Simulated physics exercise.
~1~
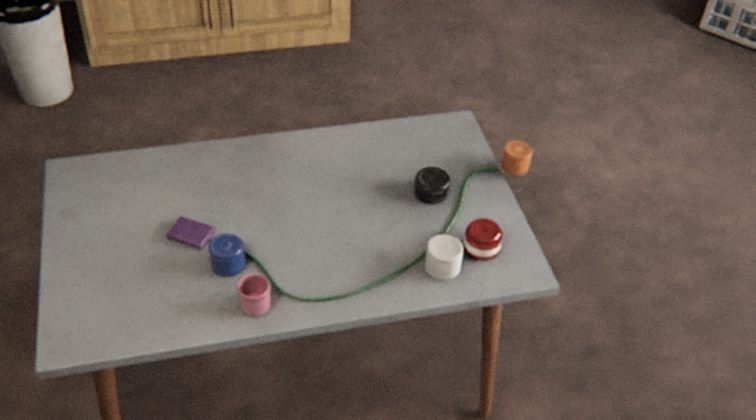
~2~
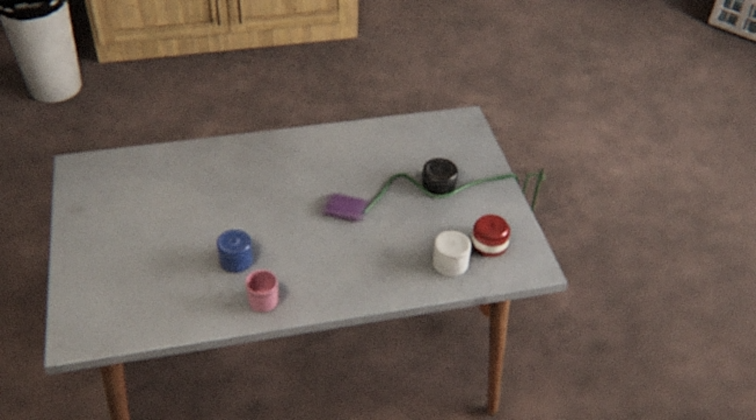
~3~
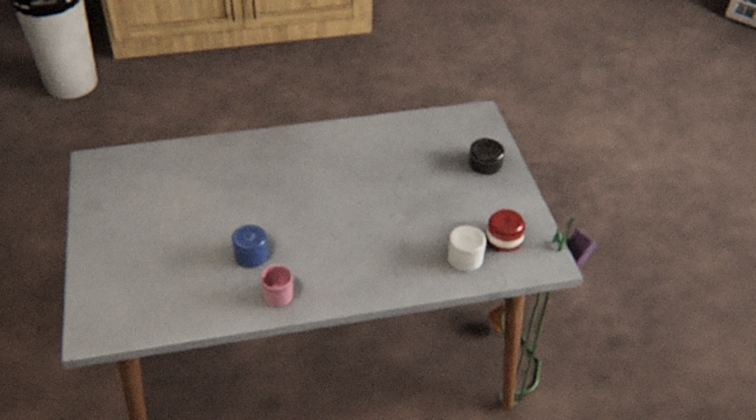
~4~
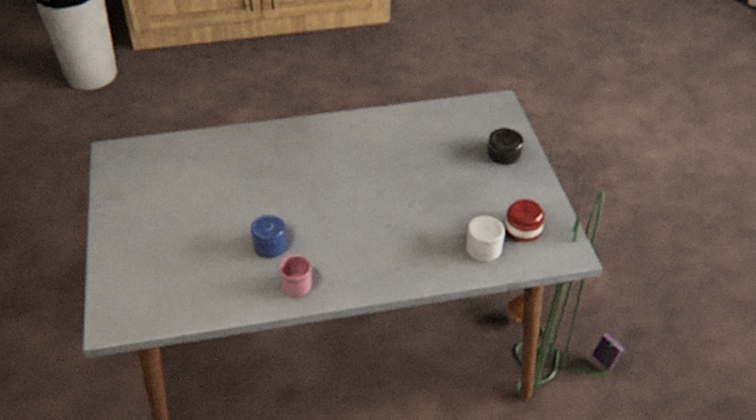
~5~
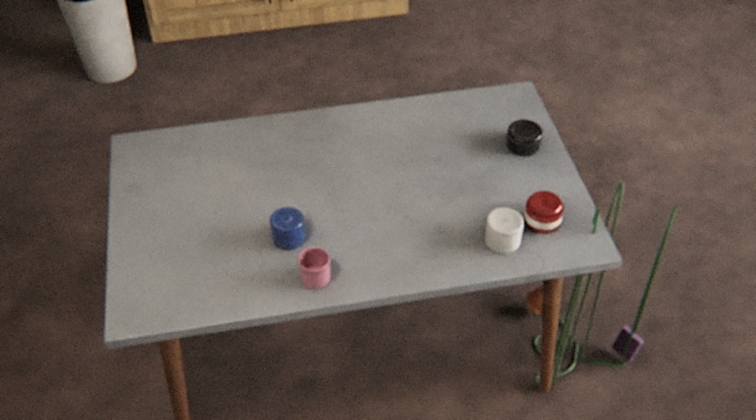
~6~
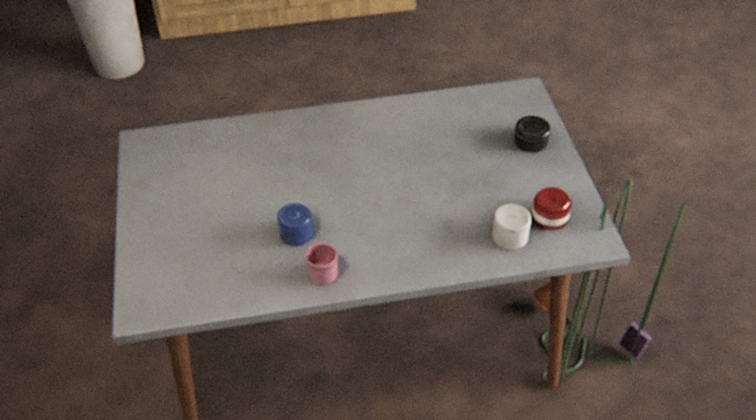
A thin green cable slides off a grey table, seen from above at an angle in a brown-floored room, dragged by a small orange speaker dropping past the right edge. It trails from a flat purple phone on the left, among blue and white tubs, a pink mug, a red jar and a black tub. The phone skims right across the top as the cable sweeps against the black tub, nudging it toward the far right corner. Then the phone tips over the edge and falls. Phone, speaker and tangled cable end up below the right side, the other containers still standing on top.
